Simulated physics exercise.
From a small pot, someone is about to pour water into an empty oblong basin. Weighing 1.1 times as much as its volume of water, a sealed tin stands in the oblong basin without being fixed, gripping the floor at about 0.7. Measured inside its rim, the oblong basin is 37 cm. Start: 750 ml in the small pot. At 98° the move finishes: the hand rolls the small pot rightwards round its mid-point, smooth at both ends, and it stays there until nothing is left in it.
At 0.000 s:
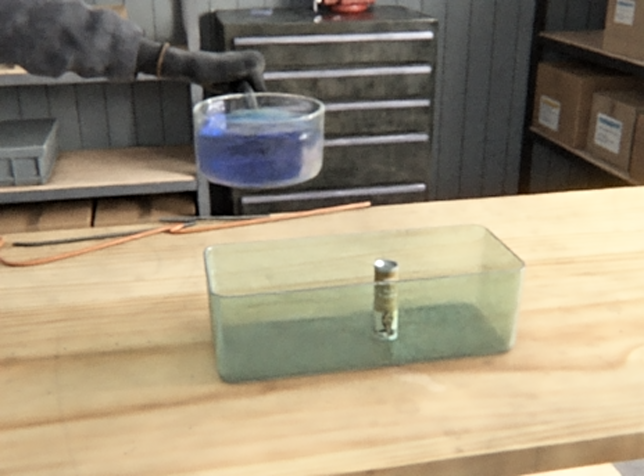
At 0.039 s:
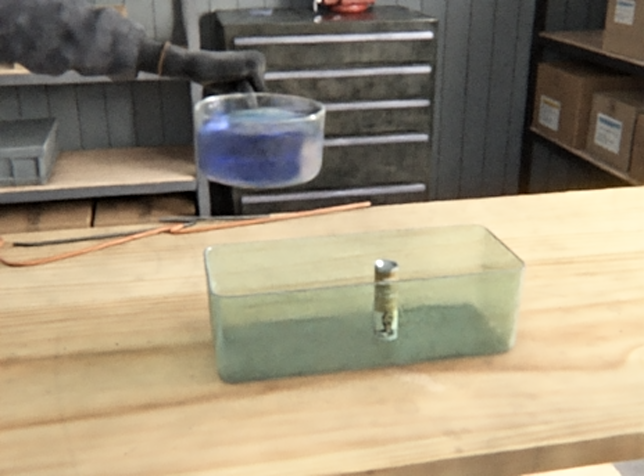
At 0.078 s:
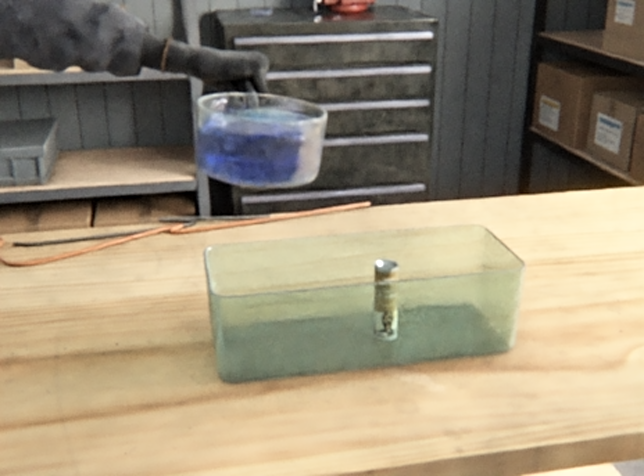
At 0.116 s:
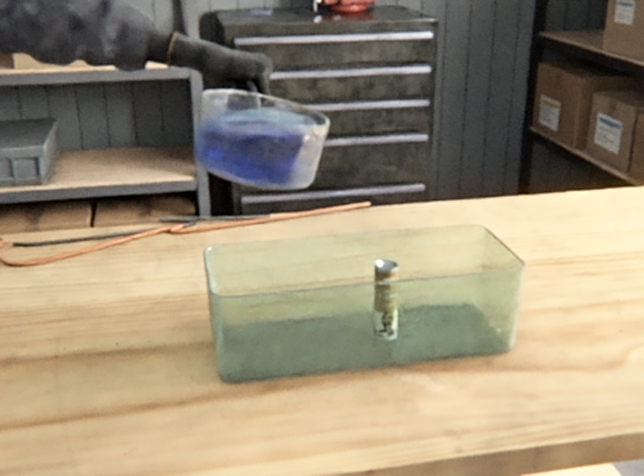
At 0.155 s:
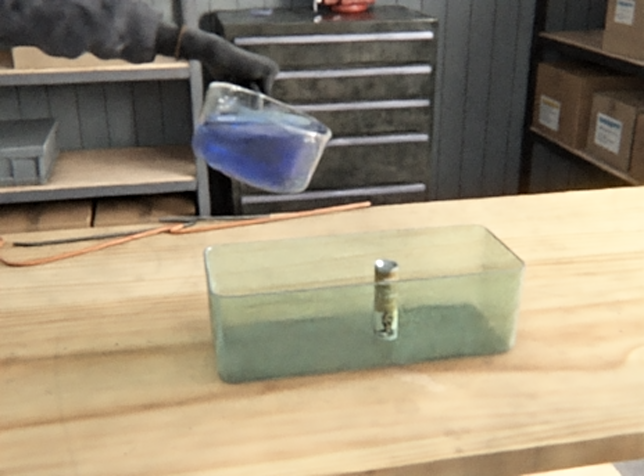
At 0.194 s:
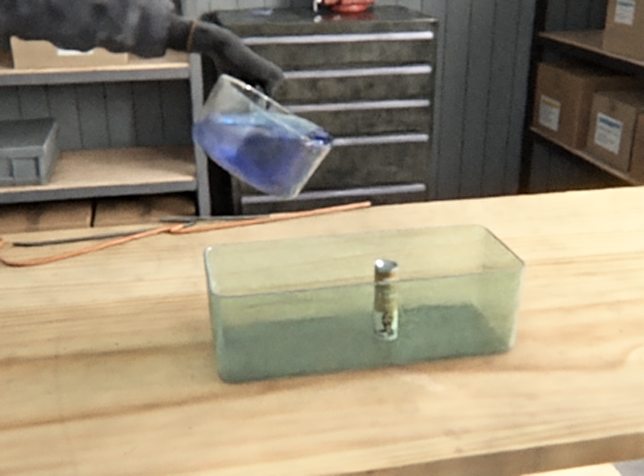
A gloved hand tilts a small pot of blue liquid rightwards above an oblong basin.
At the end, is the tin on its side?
I'd say it will come down.
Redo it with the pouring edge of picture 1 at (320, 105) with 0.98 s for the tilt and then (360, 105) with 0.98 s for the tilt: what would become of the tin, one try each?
First it stays on its base; then it stays on its base.
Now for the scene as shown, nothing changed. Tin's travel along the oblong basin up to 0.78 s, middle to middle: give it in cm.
The tin has gone some 7 cm.
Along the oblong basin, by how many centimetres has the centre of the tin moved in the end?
Roughly 9.0 cm.
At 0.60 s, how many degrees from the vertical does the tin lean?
Near 0 degrees.
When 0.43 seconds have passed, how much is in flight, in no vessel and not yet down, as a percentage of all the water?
About 52 per cent.
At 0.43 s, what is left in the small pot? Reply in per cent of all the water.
I reckon about 28 in a hundred is still held.
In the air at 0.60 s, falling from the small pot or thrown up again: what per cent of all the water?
Around 9 per cent of the liquid is in flight.
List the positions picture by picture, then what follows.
Tilt 0°; pouring edge (321, 106); surface from (198, 125) to (318, 119); the oblong basin's rim runs from (207, 272) to (505, 246); the tin's top is at (386, 268), in the first frame.
Tilt 2°; pouring edge (322, 108); surface from (198, 125) to (318, 119), in the second frame.
Tilt 6°; pouring edge (324, 113); surface from (199, 124) to (320, 121), in the third frame.
Tilt 13°; pouring edge (326, 121); surface from (200, 122) to (322, 123), in the fourth frame.
Tilt 23°; pouring edge (328, 132); surface from (200, 122) to (325, 125), in the fifth frame.
Tilt 34°; pouring edge (327, 145); surface from (196, 122) to (319, 133); 3 per cent is over the edge, in the sixth frame.
By 0.43 s the tilt is 95° and 28 per cent is still to pour; the tin stands where it began.
By 0.60 s the tilt is 98° and 8 per cent is still to pour; the tin stands 3 cm from where it began.
By 0.78 s the tilt is 98° and 2 per cent is still to pour; the tin leans 56°.
By 0.98 s the tilt is 98° and 0 per cent is still to pour; the tin lies on its side.
At rest the tin lies on its side.
